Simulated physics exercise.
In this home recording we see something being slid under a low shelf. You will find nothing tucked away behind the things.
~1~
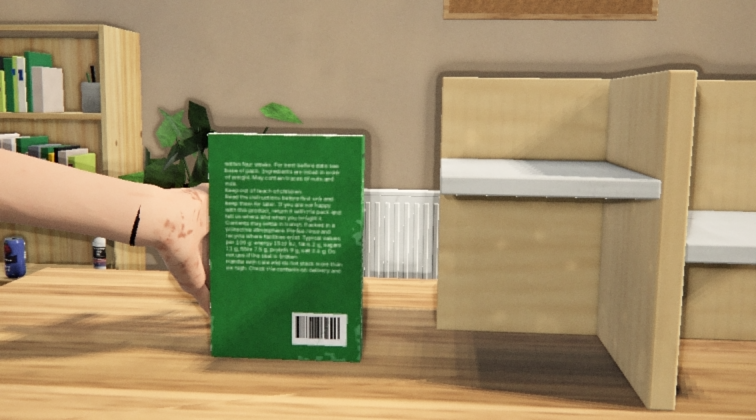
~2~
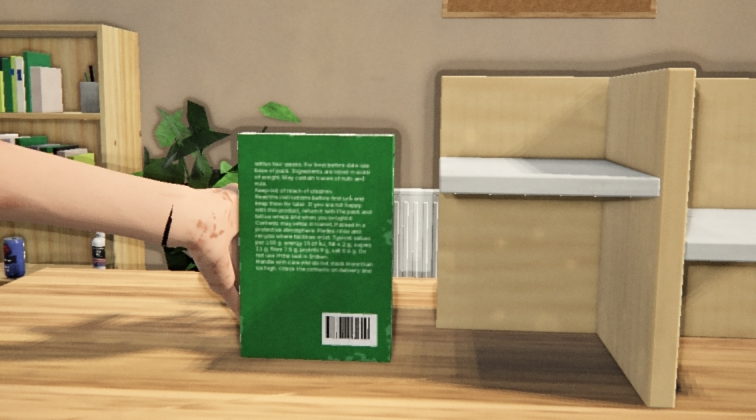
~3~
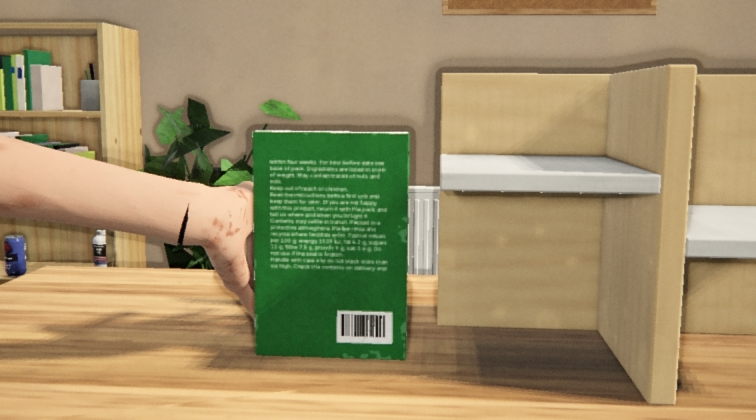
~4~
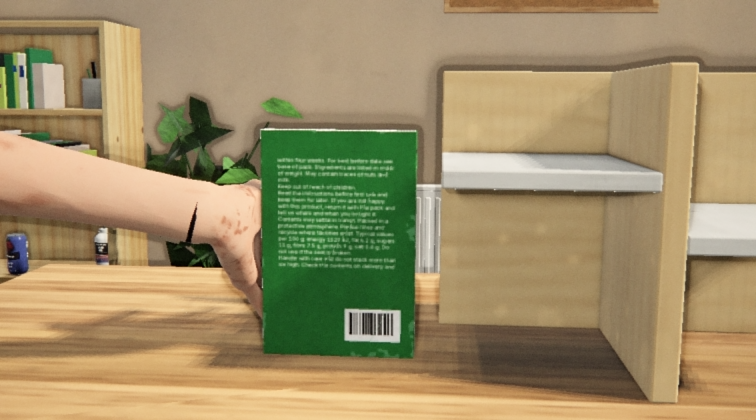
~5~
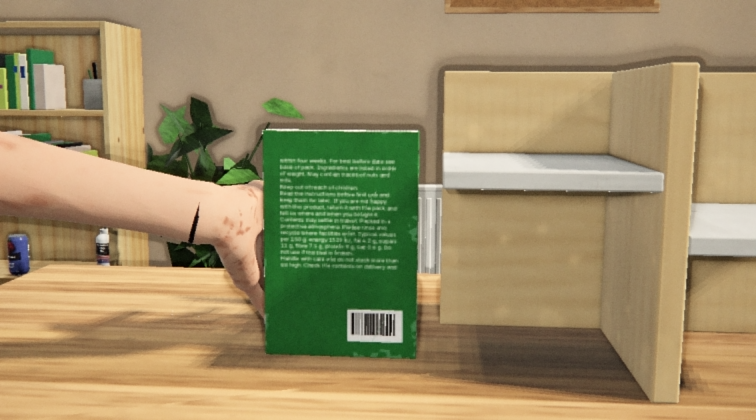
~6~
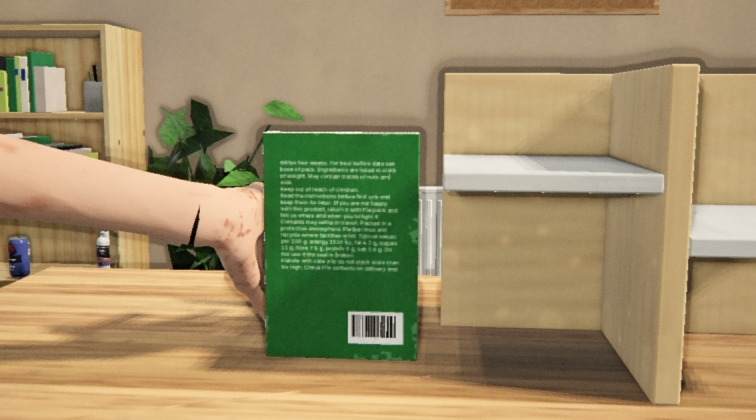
In the video, a hand reaching in from the left slides an upright green book a short way right across a wooden surface toward a shelf unit, then the book stays nearly still with the hand behind it.
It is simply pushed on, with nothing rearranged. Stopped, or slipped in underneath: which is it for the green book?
It is going to be blocked, I think.
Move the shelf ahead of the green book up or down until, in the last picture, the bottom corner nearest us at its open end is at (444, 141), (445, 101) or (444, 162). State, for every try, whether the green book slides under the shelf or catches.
The green book: Hits the shelf; passes beneath; hits the shelf.
Then, 0.18 s later than the last frame, green book sliding up to the opening near (350, 247).
Then, 0.24 s later than the last frame, green book sliding up to the opening near (364, 247).
Then, 0.76 s later than the last frame, green book stopped at the opening near (365, 247).
When it is over, the green book stops at the shelf, near (365, 247).
